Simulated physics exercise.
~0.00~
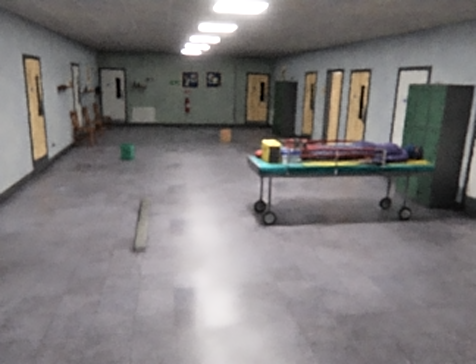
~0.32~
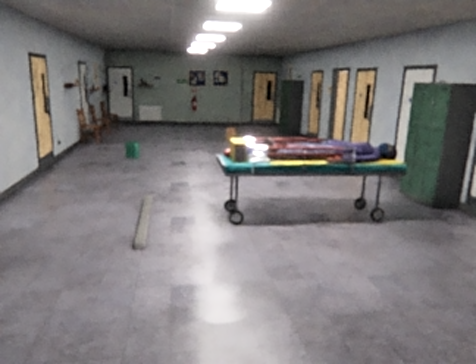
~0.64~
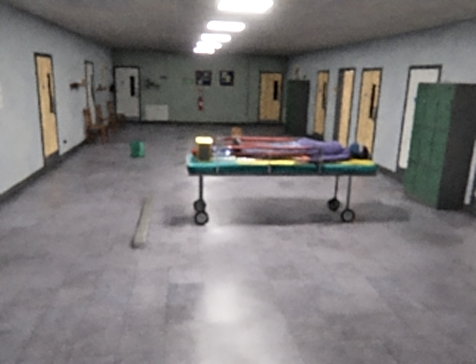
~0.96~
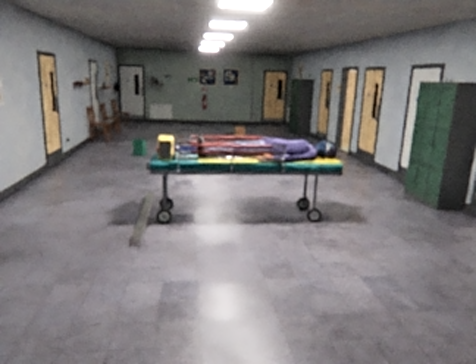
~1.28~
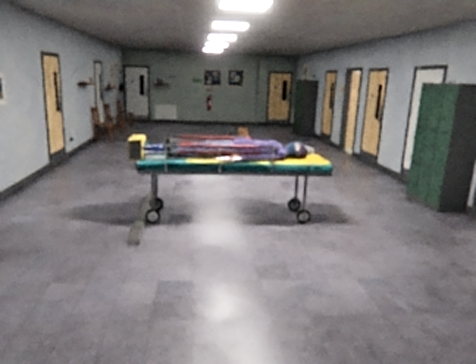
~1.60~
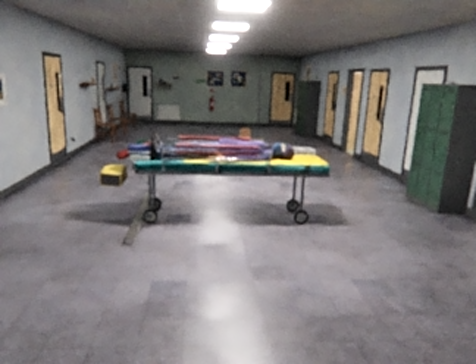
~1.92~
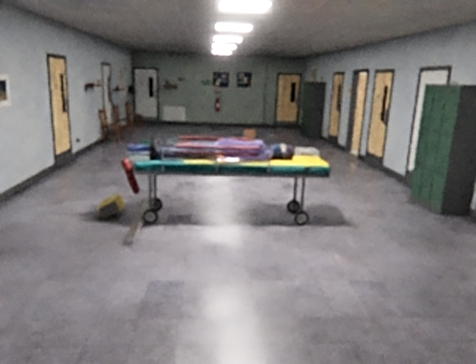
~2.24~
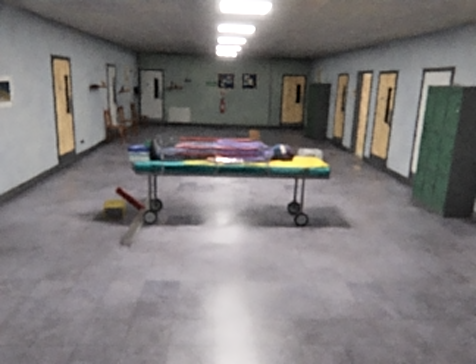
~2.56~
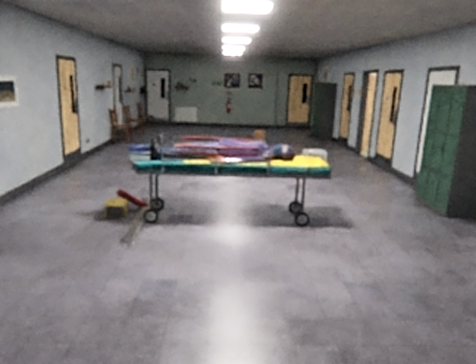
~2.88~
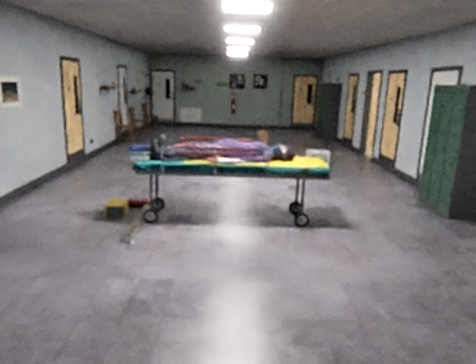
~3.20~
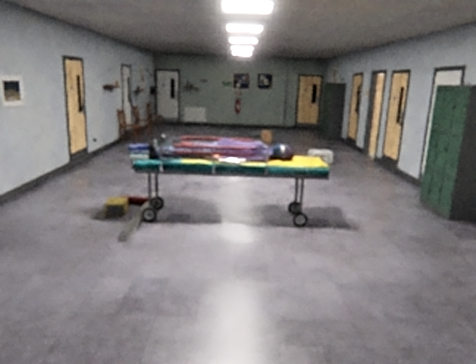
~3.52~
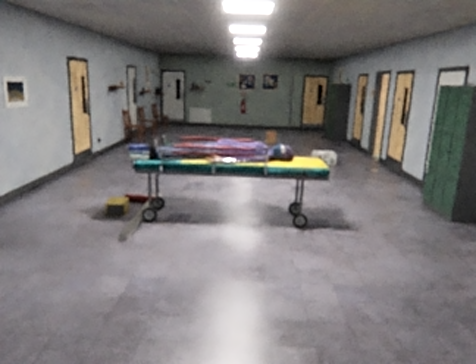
A person lies on a trolley that rolls left and stops, dropping yellow and red objects.
